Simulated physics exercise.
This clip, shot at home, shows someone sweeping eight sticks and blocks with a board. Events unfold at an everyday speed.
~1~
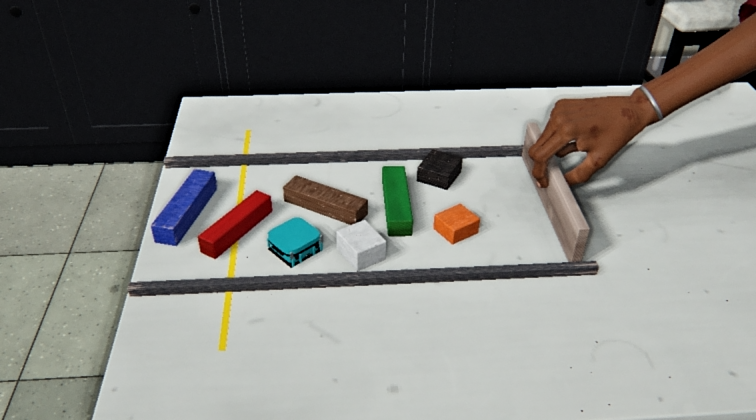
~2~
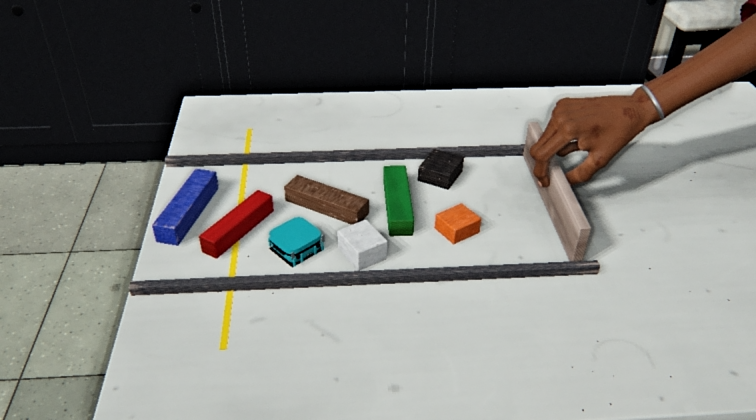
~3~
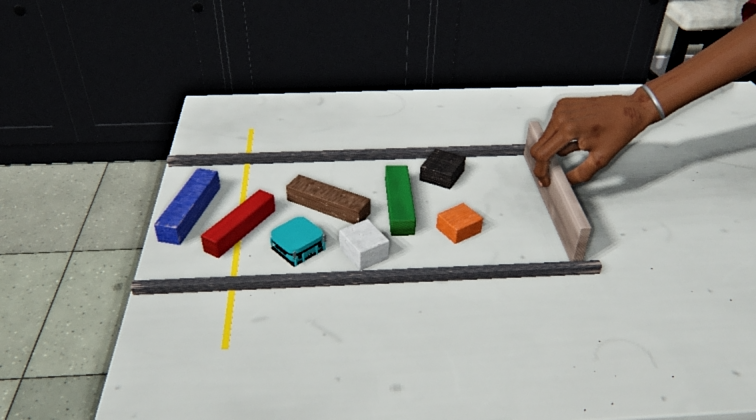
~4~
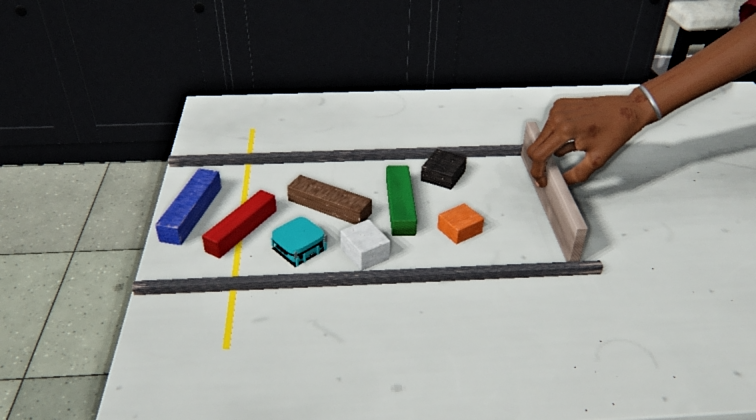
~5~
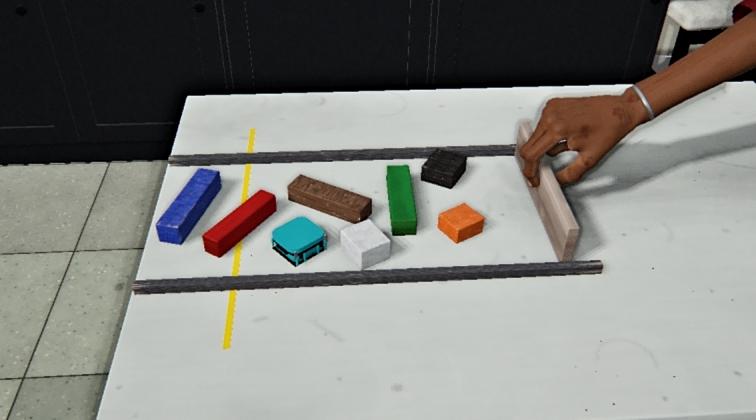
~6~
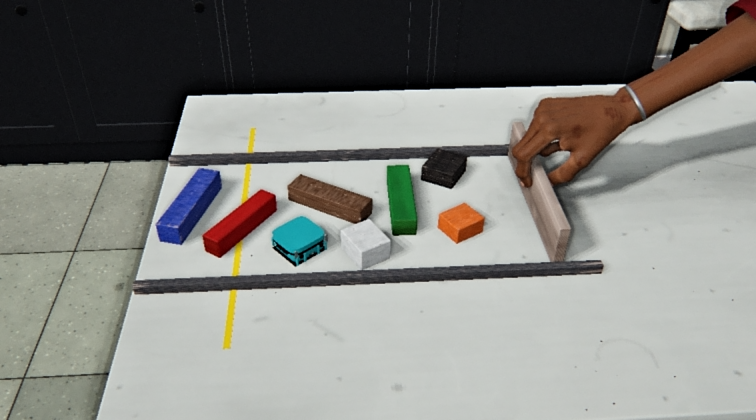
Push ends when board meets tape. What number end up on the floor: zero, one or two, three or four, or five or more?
The push is going to knock off a lone one or a pair.
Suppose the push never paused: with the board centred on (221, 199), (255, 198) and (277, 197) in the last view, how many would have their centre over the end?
Per position: 3 / 1 / 0.
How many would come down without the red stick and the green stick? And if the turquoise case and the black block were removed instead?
Try one: 0; try two: 1.
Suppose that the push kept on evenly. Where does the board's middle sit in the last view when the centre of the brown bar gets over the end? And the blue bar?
Brown bar: (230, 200); blue bar: (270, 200).
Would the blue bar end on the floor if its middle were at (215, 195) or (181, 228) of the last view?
For the two starting spots, it does not stay up; it does not stay up.
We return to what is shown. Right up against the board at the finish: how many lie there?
The count in contact is 3.
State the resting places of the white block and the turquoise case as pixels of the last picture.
The white block comes to rest at (214, 263), and the turquoise case comes to rest at (175, 254).
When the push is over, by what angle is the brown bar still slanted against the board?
Angle: Roughly 0 degrees.
Early on, none off yet; blue bar at rest near (191, 204); red stick at rest near (241, 222); turquoise case at rest near (299, 241).
A while later, none off yet; blue bar at rest near (191, 204); red stick moving near (237, 223); turquoise case at rest near (293, 243).
Further along, none off yet; blue bar travelled a little near (175, 204); red stick travelled a little near (195, 224); turquoise case travelled well along near (229, 251).
Finally, the number that fall off is one or two; lost, red stick and blue bar.
